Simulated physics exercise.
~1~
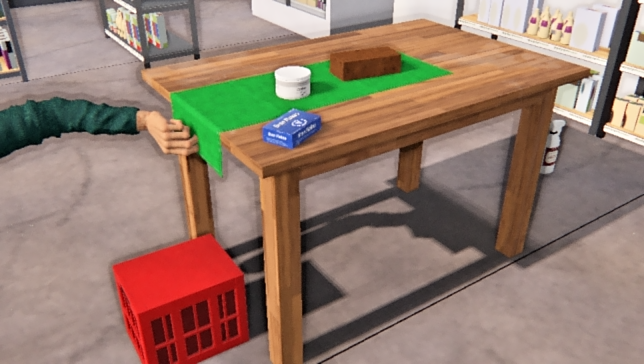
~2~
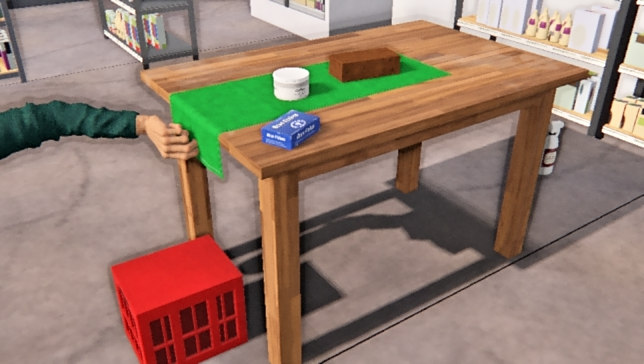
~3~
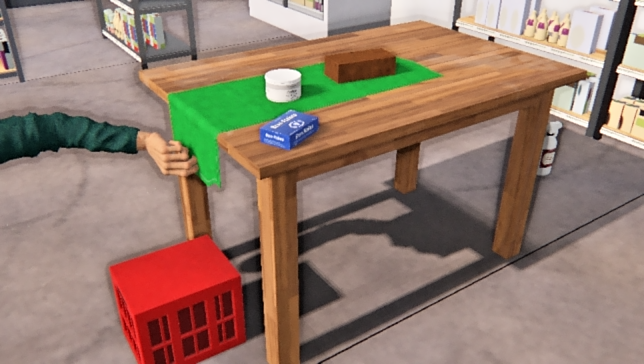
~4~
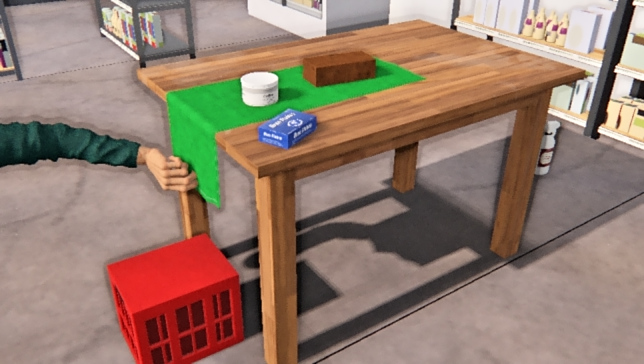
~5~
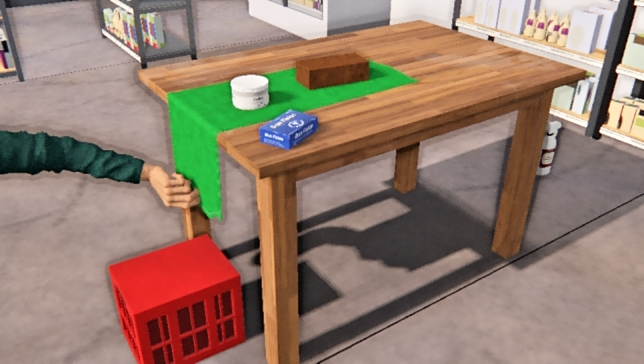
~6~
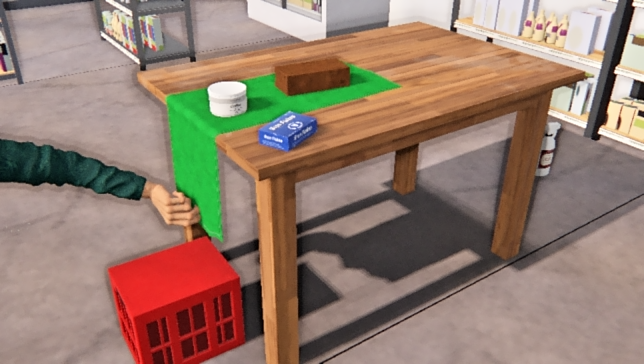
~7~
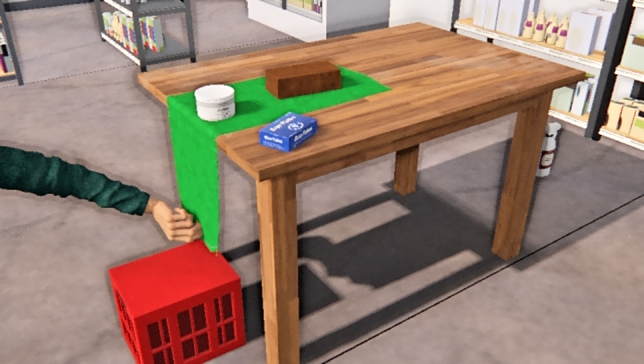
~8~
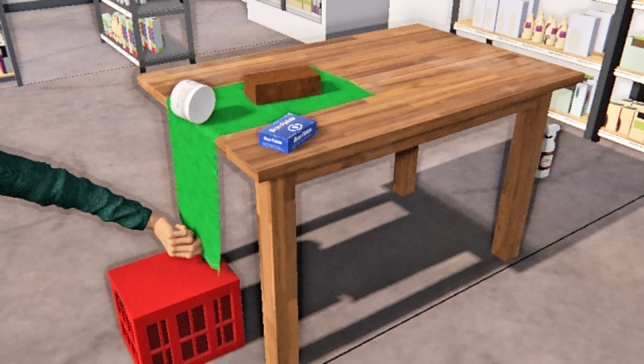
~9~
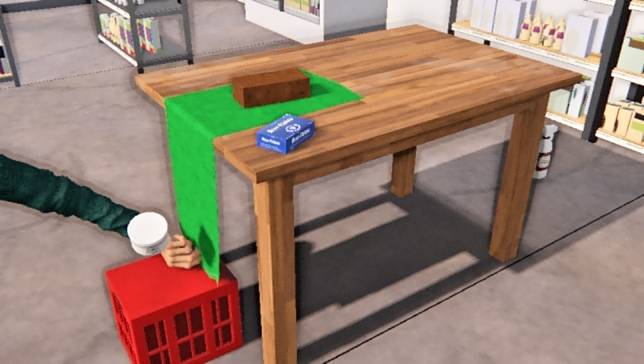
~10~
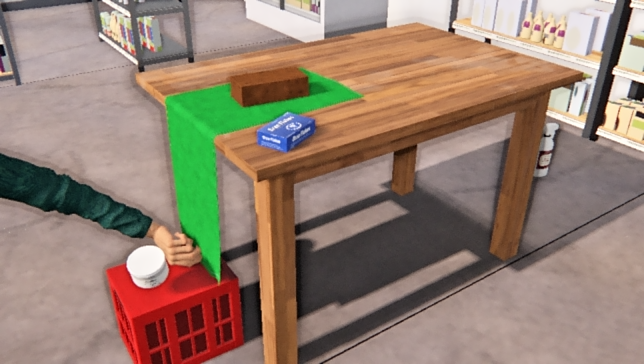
At the start, a hand in a dark green sleeve grips the end of a green cloth on a wooden table, where a white tub and a brown brick rest on it and a blue packet lies near the edge. The hand draws the cloth slowly down toward a red crate, and the tub and brick ride left with it. The packet stays put. As the hem nears the crate, the tub reaches the table's edge, tips and drops. It ends up upright on the crate beside the hand, while the brick and packet remain on the table.
